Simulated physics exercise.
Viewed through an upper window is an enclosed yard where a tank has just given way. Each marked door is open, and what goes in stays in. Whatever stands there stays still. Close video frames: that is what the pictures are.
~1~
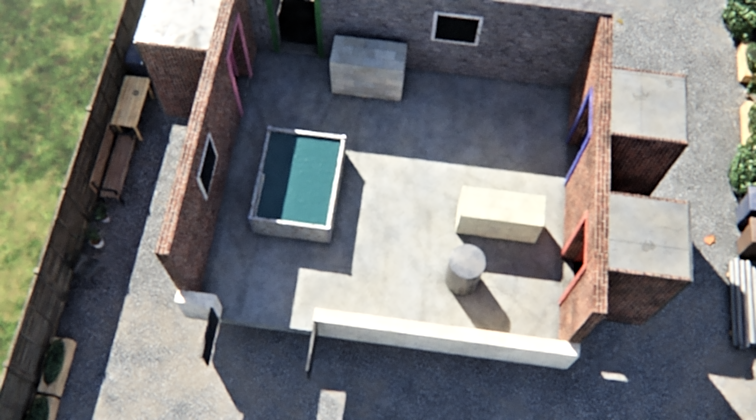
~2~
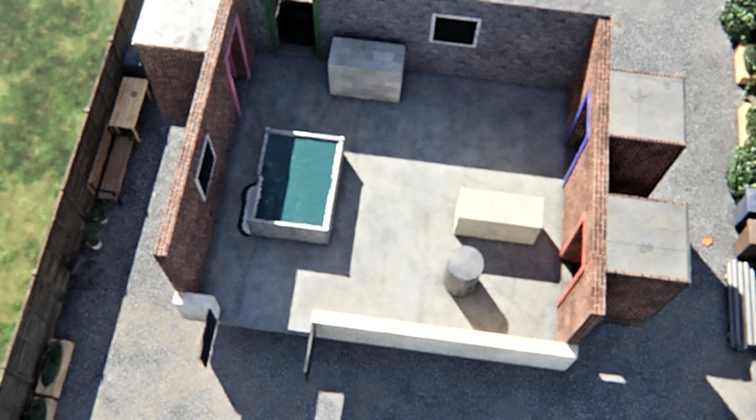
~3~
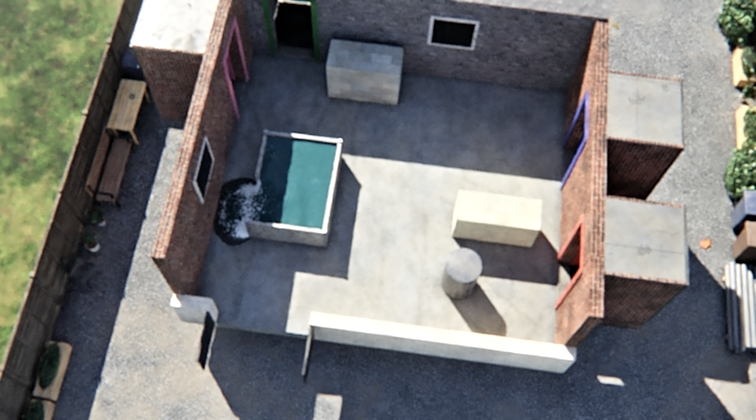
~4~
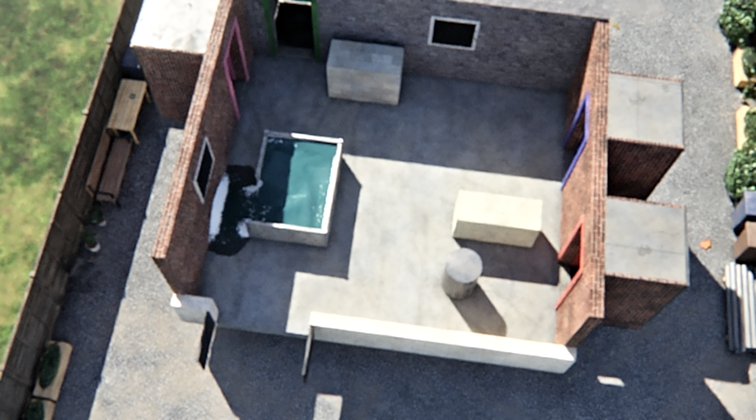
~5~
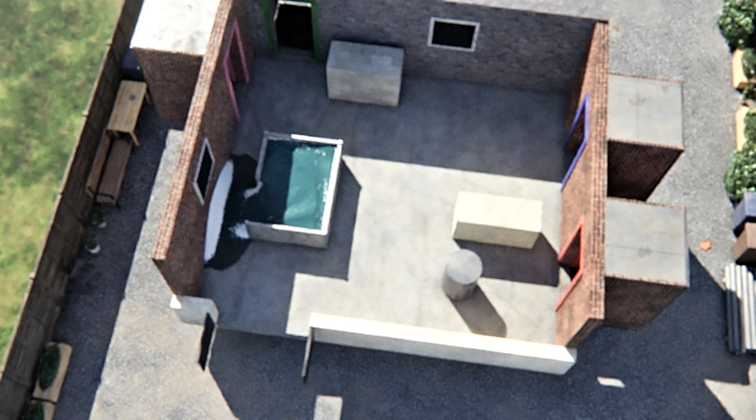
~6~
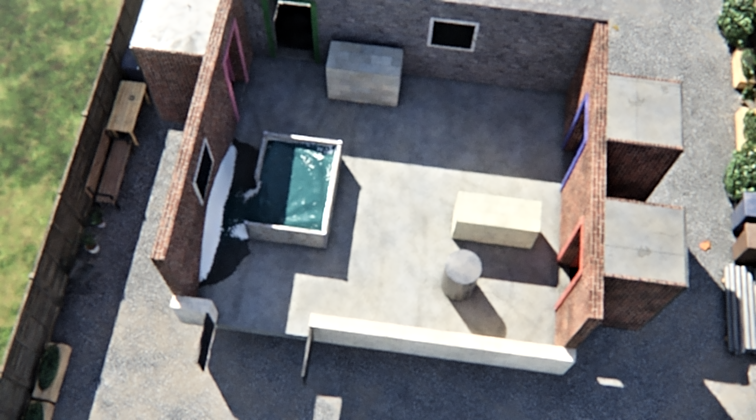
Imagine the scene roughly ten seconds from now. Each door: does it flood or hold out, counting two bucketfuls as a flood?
In the end the pink door does not go over two buckets. The green door goes over two buckets. The blue door does not go over two buckets. The red door does not go over two buckets.
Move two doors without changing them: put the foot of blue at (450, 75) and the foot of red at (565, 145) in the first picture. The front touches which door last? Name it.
Last: The one in red.
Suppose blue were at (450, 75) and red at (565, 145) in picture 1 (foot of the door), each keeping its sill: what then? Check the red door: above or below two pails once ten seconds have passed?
As it turns out, red stays within bounds.
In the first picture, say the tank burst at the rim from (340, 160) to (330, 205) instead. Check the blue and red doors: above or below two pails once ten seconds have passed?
In brief, the blue one goes past the mark; the red one goes past the mark.
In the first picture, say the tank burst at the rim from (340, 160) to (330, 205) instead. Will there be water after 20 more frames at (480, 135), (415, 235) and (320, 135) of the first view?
Result, in sequence: Sodden, sodden, spared by the spill.
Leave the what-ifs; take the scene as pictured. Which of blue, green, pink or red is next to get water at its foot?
That would be the pink door.
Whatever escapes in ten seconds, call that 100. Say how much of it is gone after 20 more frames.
Approximately 45 in a hundred, I think.
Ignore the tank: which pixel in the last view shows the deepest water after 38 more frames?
That spot is close to (194, 309).
A moment on, water covers 15 % of the floor; the pink door wet at the sill, nothing in, the green door not reached, the blue door not reached, the red door not reached.
Next, water covers 25 % of the floor; the pink door wet at the sill, nothing in, the green door wet at the sill, nothing in, the blue door not reached, the red door not reached.
Then, water covers 30 % of the floor; the pink door wet at the sill, nothing in, the green door over two buckets in, the blue door not reached, the red door not reached.
Later, water covers 45 % of the floor; the pink door wet at the sill, nothing in, the green door over two buckets in, the blue door not reached, the red door not reached.
In the end, water covers 75 % of the floor; the pink door wet at the sill, nothing in, the green door far over two buckets in, the blue door wet at the sill, nothing in, the red door wet at the sill, nothing in.
